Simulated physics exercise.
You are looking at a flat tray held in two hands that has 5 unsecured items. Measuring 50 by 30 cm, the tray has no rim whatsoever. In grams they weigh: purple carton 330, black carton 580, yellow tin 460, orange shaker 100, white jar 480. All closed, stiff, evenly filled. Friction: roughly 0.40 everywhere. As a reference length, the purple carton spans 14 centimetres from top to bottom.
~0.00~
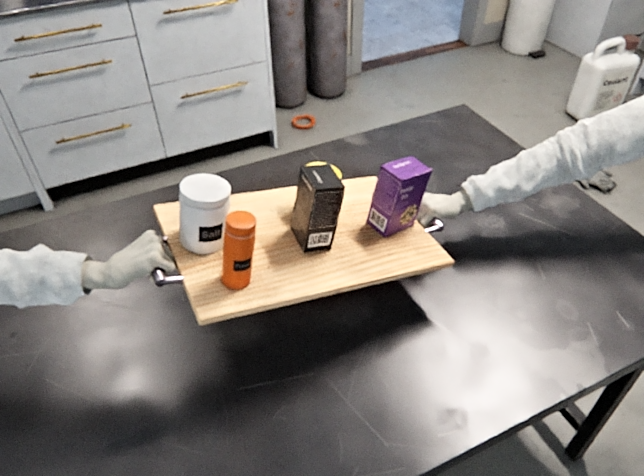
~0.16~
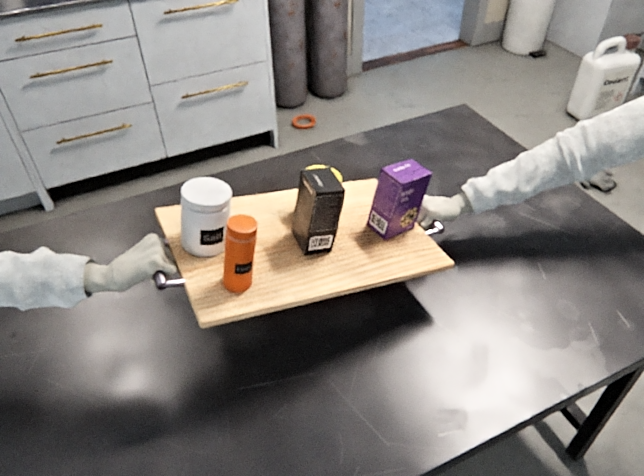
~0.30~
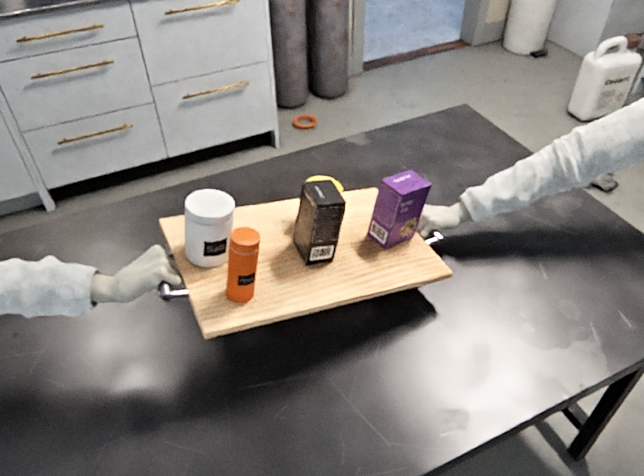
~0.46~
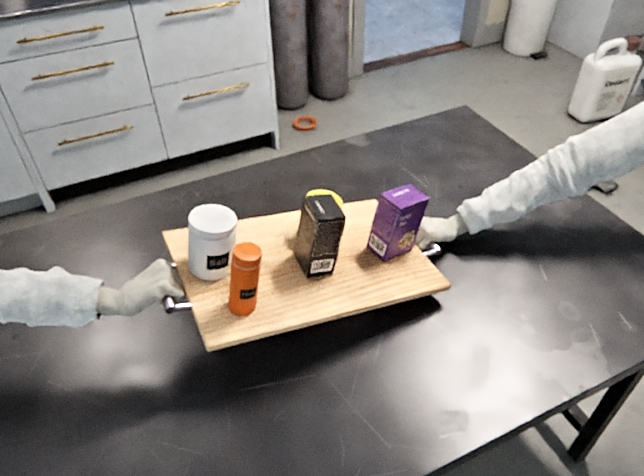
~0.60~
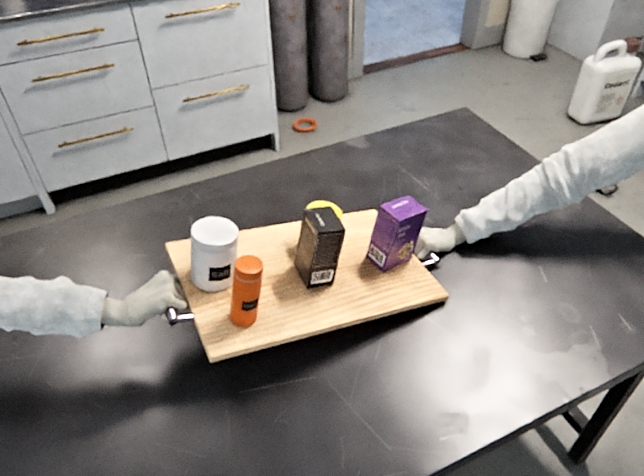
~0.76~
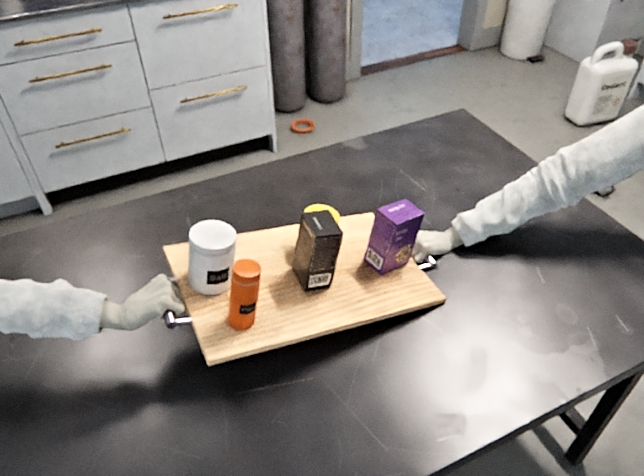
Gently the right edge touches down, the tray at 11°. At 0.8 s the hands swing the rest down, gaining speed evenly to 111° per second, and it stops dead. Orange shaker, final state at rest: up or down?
It tumbles.
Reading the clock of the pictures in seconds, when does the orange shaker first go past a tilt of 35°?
Around 1.3 s on the clock.
Around 0.96 s, right edge on the table, tray at 3°; orange shaker tipped 5° against what carries it near (241, 317).
Around 1.06 s, tray flat on the table; orange shaker tipped 9° against what carries it near (231, 329).
Around 1.36 s, tray flat on the table; orange shaker tipped 59° against what carries it near (202, 345).
Around 1.46 s, tray flat on the table; orange shaker now off the tray.
Finally (1.9 s), off the tray and tipped over, orange shaker; the other 4 still in place (within 5 cm). In the last view, orange shaker near (187, 363).
